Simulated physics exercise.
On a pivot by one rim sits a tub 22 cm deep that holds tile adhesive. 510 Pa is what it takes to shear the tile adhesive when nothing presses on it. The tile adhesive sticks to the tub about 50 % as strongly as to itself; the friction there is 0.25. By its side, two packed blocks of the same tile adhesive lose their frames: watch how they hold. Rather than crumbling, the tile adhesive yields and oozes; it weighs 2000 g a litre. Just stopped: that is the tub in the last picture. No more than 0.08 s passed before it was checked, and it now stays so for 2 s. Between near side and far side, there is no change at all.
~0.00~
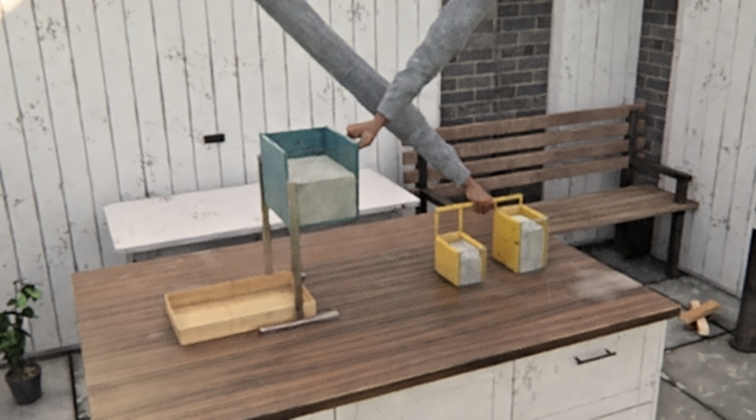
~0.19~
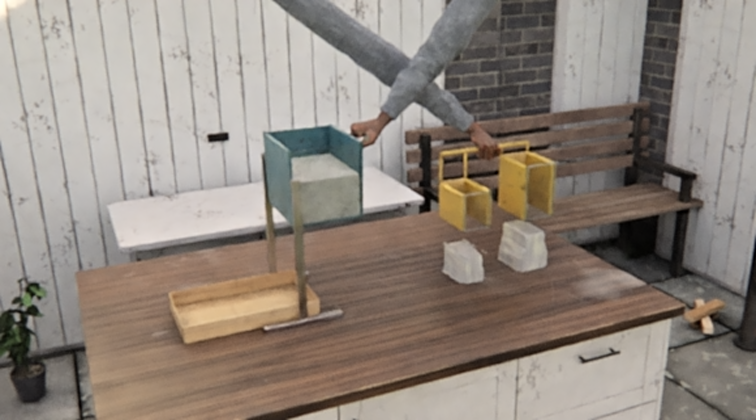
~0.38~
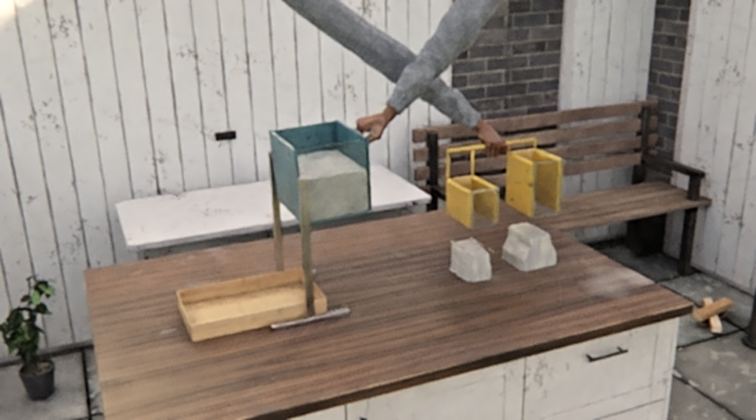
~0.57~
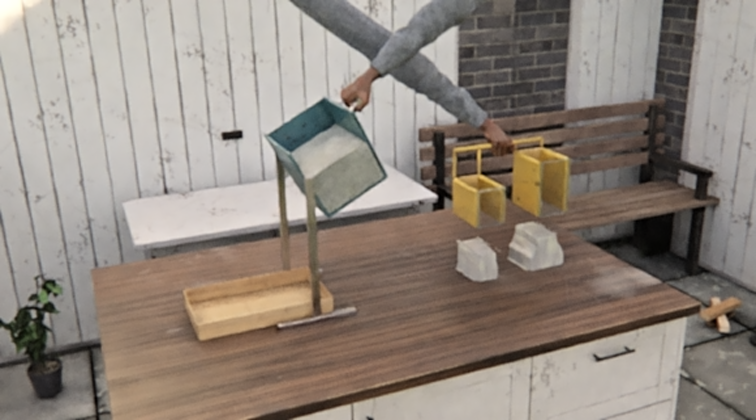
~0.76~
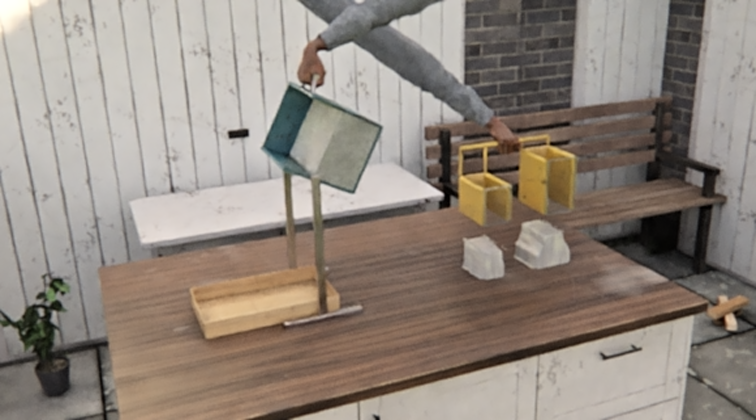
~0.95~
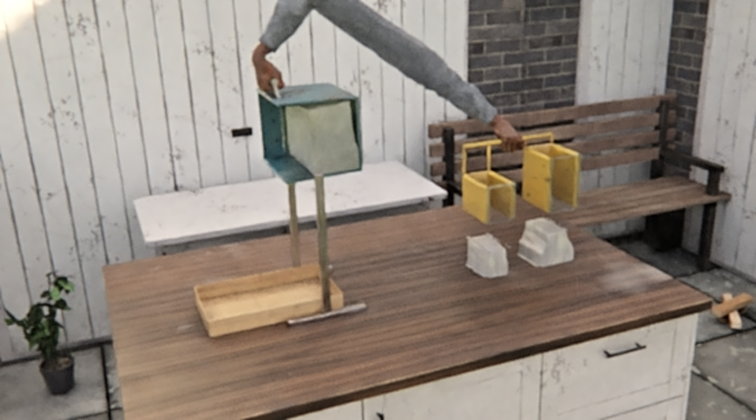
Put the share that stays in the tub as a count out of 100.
The share that stays is about 75 out of 100.
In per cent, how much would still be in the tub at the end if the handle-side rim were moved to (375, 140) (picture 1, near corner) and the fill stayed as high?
I'd guess around 55 per cent remains.
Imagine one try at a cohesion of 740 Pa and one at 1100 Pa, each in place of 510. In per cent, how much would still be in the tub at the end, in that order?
Roughly 100 % followed by roughly 100 %.
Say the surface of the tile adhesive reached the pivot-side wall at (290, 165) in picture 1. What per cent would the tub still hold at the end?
55 %.
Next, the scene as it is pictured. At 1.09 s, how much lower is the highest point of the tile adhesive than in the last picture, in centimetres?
Around 4 cm below its level in the last picture.
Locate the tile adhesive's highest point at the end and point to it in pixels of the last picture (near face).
The highest point is near (333, 139) in the last picture.
After 1.09 s, the tub is at 90 degrees and holds 100 %.
After 1.26 s, the tub is at 90 degrees and holds 85 %.
After 1.43 s, the tub is at 90 degrees and holds 75 %.
After 1.60 s, the tub is at 90 degrees and holds 75 %.
After 2.95 s, at the end, the tub is at 90 degrees and holds 75 %.
